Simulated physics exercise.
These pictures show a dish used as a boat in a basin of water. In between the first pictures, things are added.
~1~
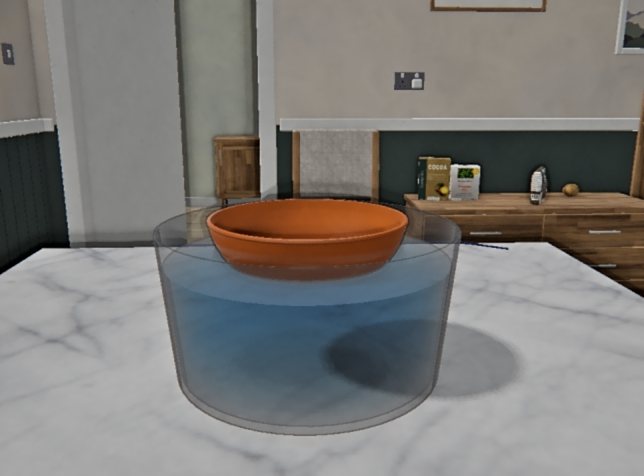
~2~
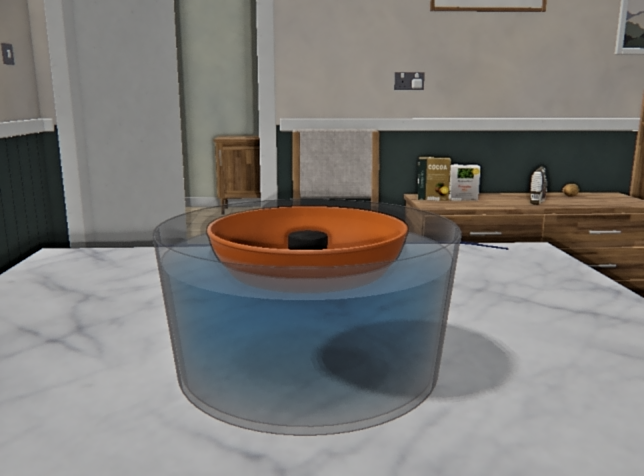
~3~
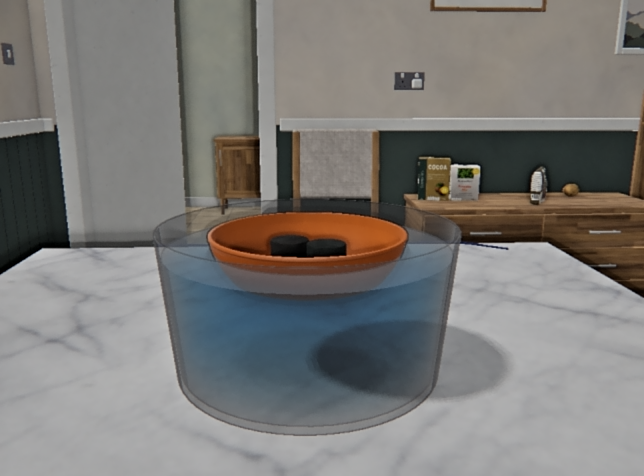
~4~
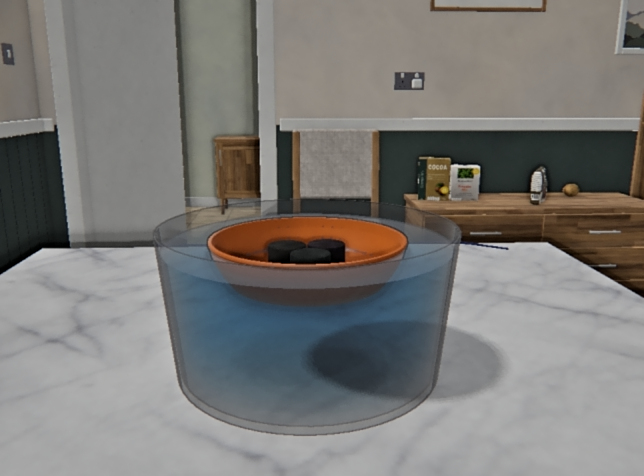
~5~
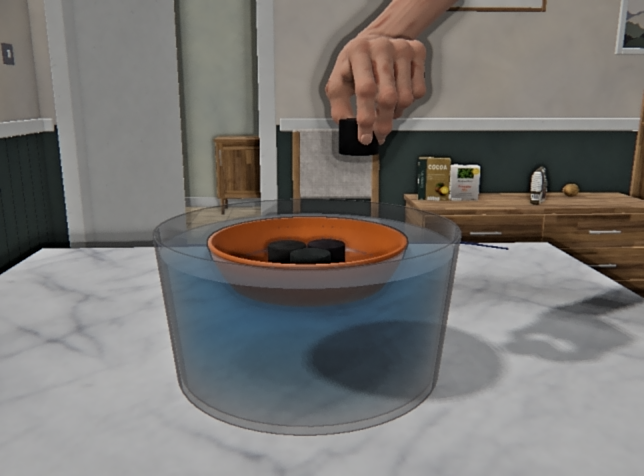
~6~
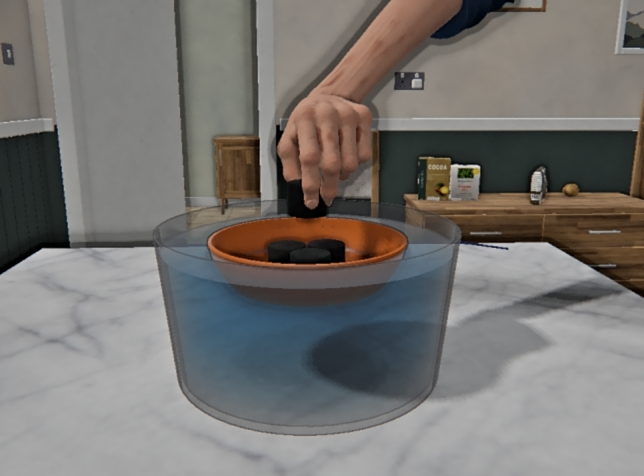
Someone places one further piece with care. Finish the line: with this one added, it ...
With this one added, it goes down.
Shortly, the iron weight is in and the dish dips.
Then, water pours in over its edge.
At the finish, the dish lies on the bottom with its load.
